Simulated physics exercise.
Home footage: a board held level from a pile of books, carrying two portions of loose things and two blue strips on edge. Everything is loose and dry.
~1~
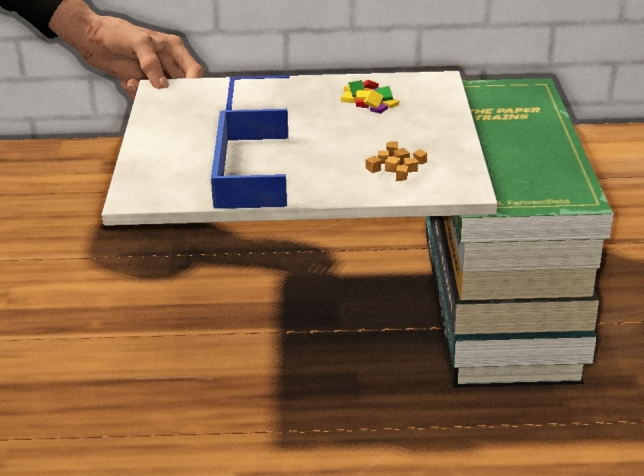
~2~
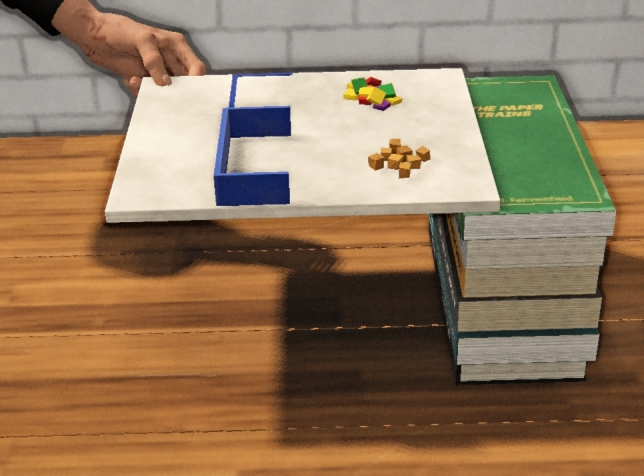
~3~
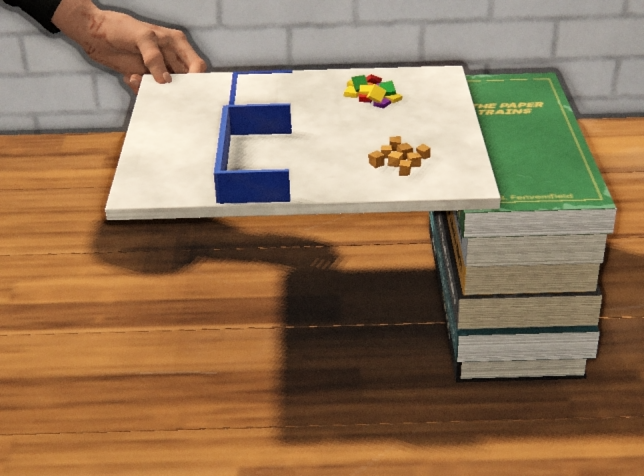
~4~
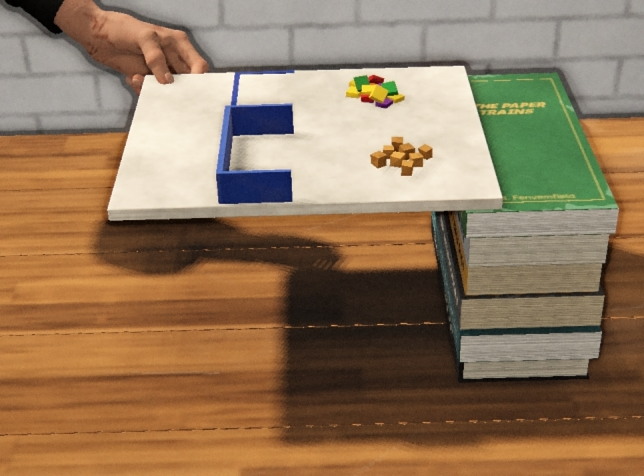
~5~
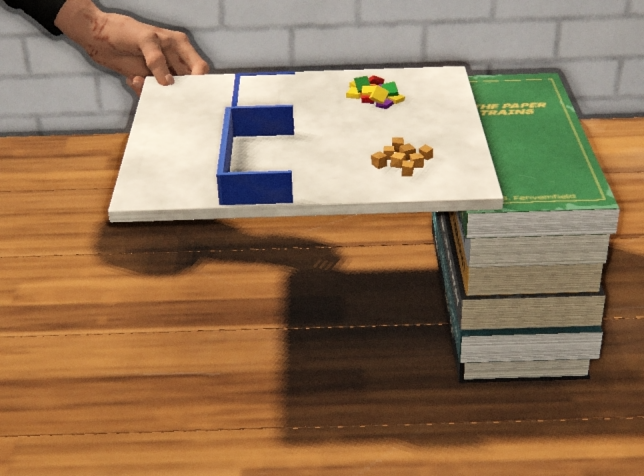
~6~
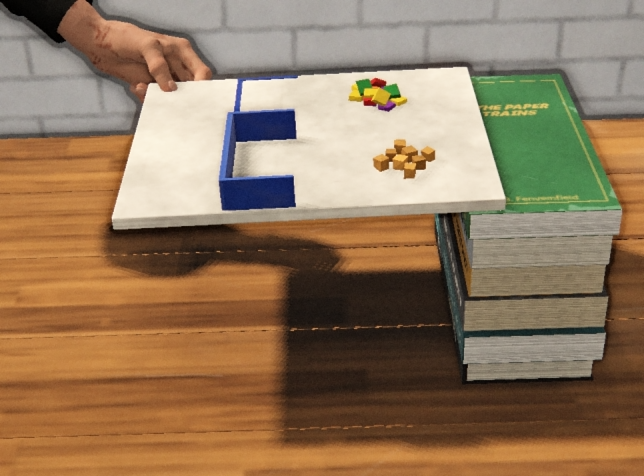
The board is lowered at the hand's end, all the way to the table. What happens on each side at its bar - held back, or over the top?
In order: Front handful: Confined; back handful: Not confined.
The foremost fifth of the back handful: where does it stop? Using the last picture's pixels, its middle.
Roughly (183, 277).
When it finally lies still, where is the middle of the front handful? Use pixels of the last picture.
About (289, 278), in pixels of the final view.
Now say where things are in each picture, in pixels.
Held end of the board near (116, 213), level; book pile near (510, 152), tall, over half the board's length; front handful near (392, 165), a few croutons; back handful near (364, 103), a few mosaic tiles; front bar near (220, 157), taller than the pieces; back bar near (229, 105), much lower than a piece, in the first frame.
Held end of the board near (119, 211), level; back handful near (367, 100), in the second frame.
Held end of the board near (119, 208), level; front handful near (395, 160), in the third frame.
Held end of the board near (121, 209), level; back handful near (369, 98), in the fourth frame.
Held end of the board near (122, 211), level; front handful near (398, 161), in the fifth frame.
Held end of the board near (126, 218), down by 1°; book pile near (519, 149); front handful near (400, 163), not moving; back handful near (371, 101), not moving; front bar near (228, 159); back bar near (237, 106), in the sixth frame.
Then, 0.75 s on from there, board sloping at 15°; front handful where it was; back handful where it was.
Then, 1.54 s on from there, board sloping at 31°; front handful on its way down; back handful on its way down.
Then, 2.49 s on from there, board resting at 40°; front handful has reached its bar; back handful the whole lot past its bar.
In the end, board resting at 40°; front handful gathered behind its bar; back handful the whole lot past its bar.
